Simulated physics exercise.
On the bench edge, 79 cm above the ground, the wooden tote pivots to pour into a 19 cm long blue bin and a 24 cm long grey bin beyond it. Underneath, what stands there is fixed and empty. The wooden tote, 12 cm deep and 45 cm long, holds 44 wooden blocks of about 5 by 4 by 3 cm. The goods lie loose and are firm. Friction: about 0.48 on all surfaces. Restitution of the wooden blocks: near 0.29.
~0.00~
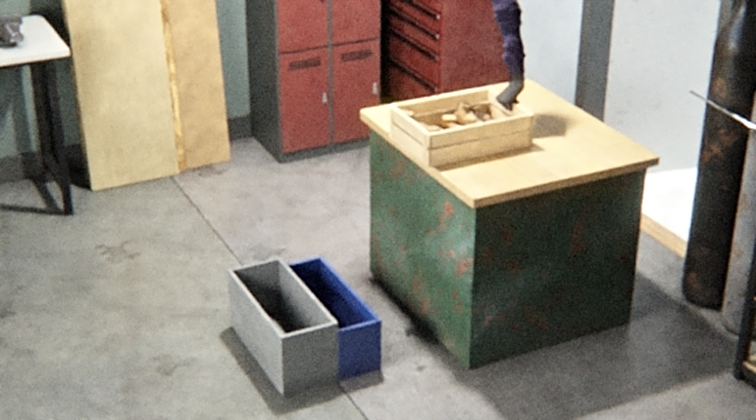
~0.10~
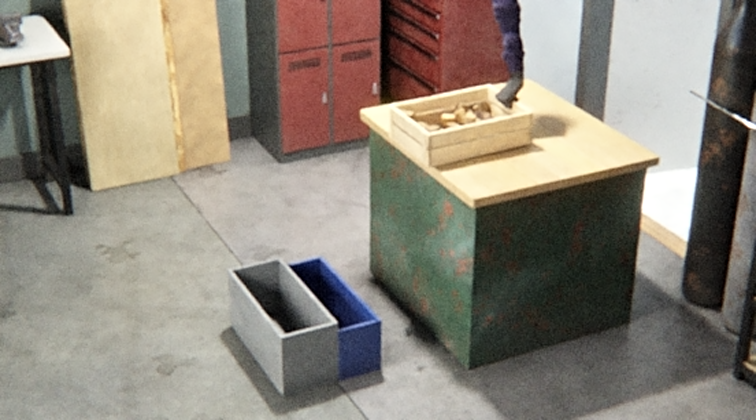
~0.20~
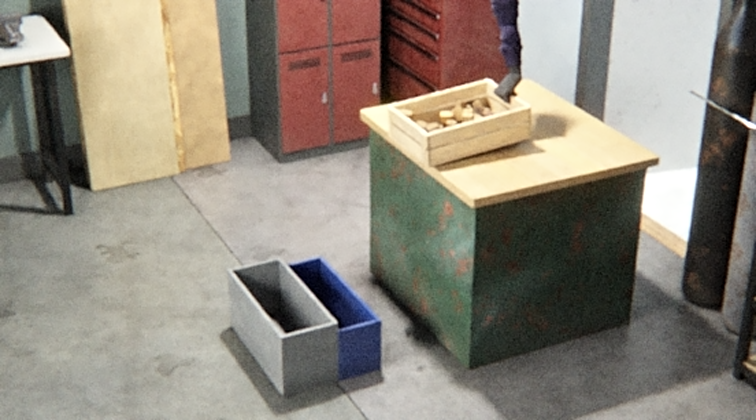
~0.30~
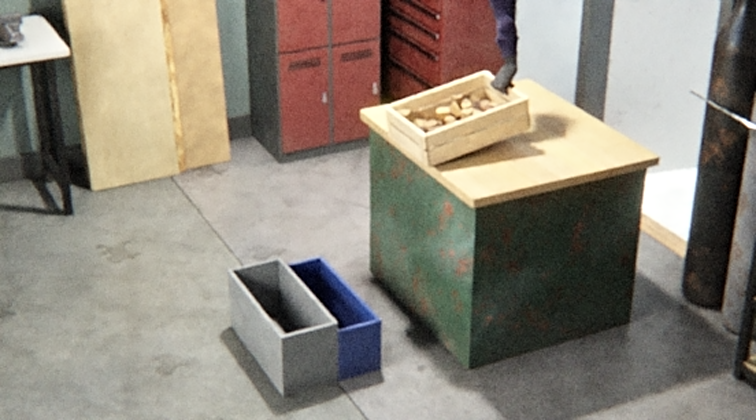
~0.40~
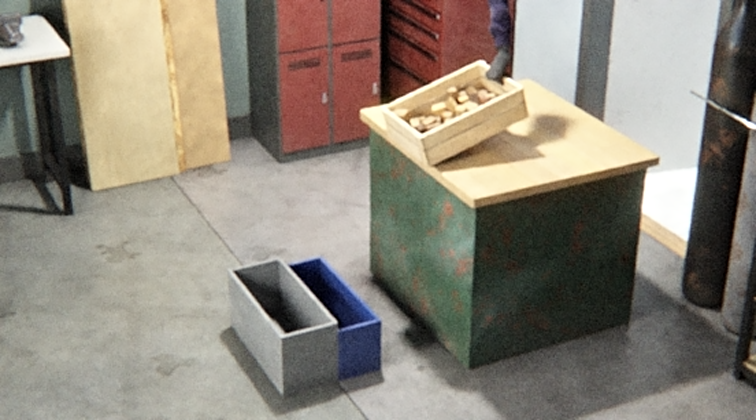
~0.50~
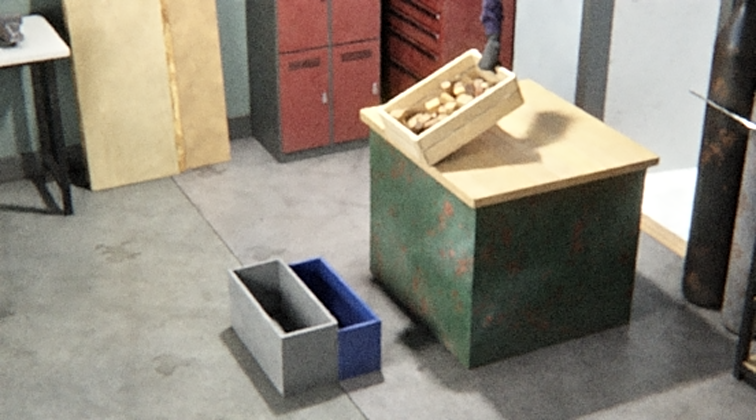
A wooden tote full of loose blocks tilted gradually to the left on the green bench as a dark arm raised its right end, while the grey and blue bins on the floor stayed still.
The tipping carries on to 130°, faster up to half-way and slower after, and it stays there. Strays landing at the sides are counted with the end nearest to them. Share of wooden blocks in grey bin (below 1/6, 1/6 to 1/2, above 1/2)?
Under one part in six.
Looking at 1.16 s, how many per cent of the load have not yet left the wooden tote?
I'd say close to 95 per cent of it is still inside.
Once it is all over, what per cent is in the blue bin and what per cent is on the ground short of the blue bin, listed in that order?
It works out to roughly 75 per cent and 20 per cent, in that order.
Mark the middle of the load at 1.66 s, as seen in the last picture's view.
Centre estimate - approximately (353, 210).
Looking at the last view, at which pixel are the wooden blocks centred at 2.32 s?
Somewhere around (333, 332) in pixels.
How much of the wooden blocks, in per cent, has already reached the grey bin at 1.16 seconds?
Estimated fraction: Some 0 percent.
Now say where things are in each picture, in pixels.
In the first picture (we follow the rim corner now nearest the camera), wooden tote at (431, 134); grey bin at (283, 336); tilt 0°; nothing out yet.
In the second picture, wooden tote at (431, 134); tilt 1°.
In the third picture, wooden tote at (429, 134); tilt 4°.
In the fourth picture, wooden tote at (426, 135); tilt 9°.
In the fifth picture, wooden tote at (422, 136); tilt 16°.
In the sixth picture, wooden tote at (418, 138); grey bin at (283, 336); tilt 24°; nothing out yet.
After 0.79 s, tilt 51°; 44 still in the wooden tote.
After 1.16 s, tilt 90°; 41 still in the wooden tote and 3 in the air.
After 1.66 s, tilt 127°; 10 still in the wooden tote, 7 in the blue bin and 27 in the air.
Final count (at 2.32 s), 32 in the blue bin, 3 in the grey bin and 9 on the ground short of the blue bin. Asked share, 3 of 44, 7 per cent.
